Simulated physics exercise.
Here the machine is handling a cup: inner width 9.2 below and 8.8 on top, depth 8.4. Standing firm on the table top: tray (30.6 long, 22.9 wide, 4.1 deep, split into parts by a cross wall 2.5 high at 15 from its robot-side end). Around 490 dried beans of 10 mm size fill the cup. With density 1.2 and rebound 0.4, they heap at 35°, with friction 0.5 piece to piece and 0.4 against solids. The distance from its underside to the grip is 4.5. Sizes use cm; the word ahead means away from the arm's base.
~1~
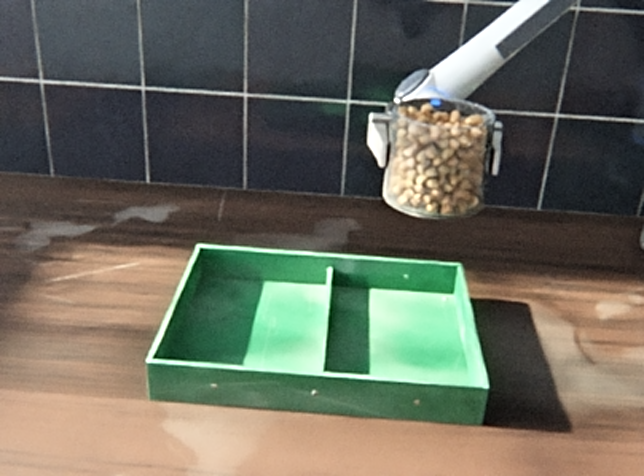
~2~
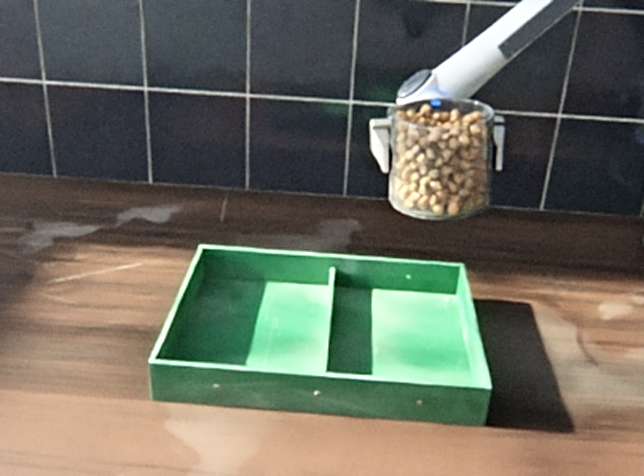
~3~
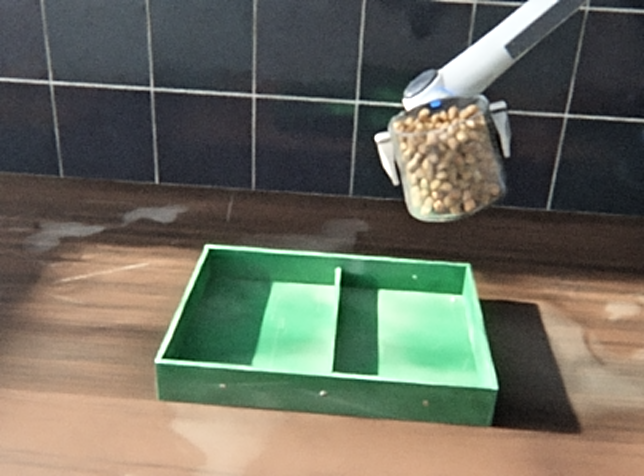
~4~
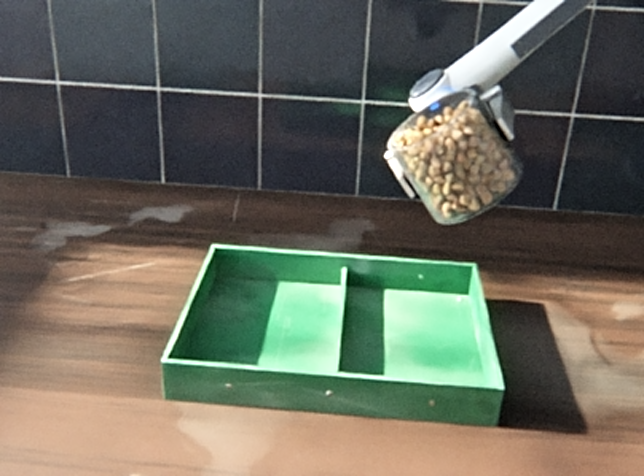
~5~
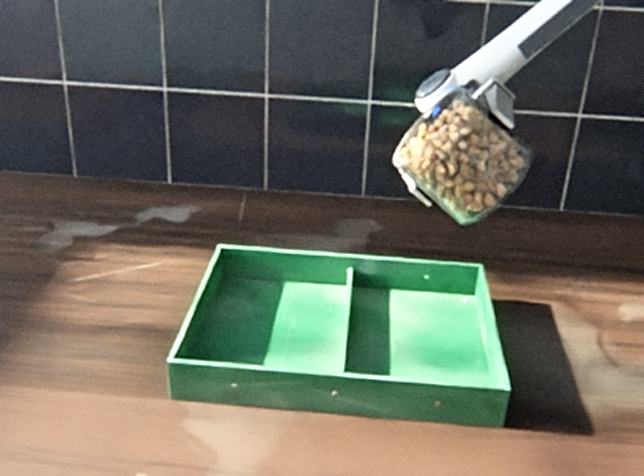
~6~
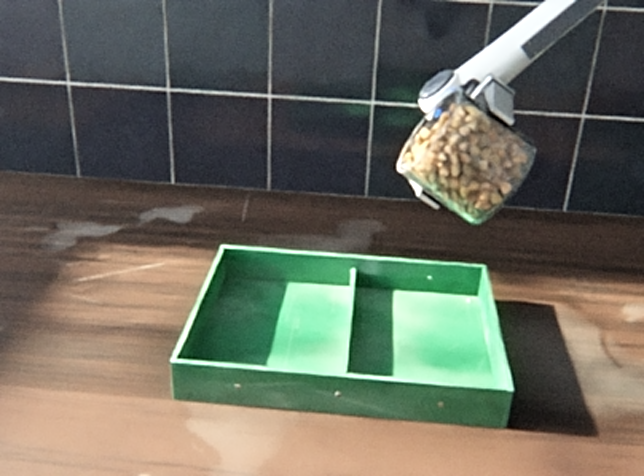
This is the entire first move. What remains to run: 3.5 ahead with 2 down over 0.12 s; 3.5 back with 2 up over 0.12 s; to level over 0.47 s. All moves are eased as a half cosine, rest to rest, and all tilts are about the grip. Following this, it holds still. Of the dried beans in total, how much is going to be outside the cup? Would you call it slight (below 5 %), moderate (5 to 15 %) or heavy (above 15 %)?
I would call it moderate.
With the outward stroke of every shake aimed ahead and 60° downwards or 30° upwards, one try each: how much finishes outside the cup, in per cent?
You'd get about 5 per cent with the first setting and about 25 per cent with the second.
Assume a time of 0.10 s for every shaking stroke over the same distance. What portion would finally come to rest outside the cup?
The share would be near 10 %.
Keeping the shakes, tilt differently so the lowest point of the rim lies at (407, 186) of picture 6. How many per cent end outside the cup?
30 %.
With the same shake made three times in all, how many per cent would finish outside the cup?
In that case it would be roughly 15 per cent.
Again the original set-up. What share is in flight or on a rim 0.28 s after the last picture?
About 8 per cent.
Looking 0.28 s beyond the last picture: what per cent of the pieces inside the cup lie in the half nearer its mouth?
45 %.
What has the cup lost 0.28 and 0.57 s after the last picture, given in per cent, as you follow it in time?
Roughly 10, then 10.
Then, 0.28 s after the last picture, tilted 56° forward, highest piece 25 above the table; 445 in the cup, 3 in the far-side part, 38 in flight or on a rim.
Then, 0.57 s after the last picture, tilted 12° forward, highest piece 26 above the table; 440 in the cup, 32 in the far-side part, 14 in the robot-side part.
Then, 0.91 s after the last picture, level, highest piece 26 above the table; 440 in the cup, 32 in the far-side part, 14 in the robot-side part.
Then, 1.96 s after the last picture, level, highest piece 26 above the table; 440 in the cup, 32 in the far-side part, 14 in the robot-side part.
Final count, 440 in the cup, 32 in the far-side part, 14 in the robot-side part. That is 9 % outside the cup.
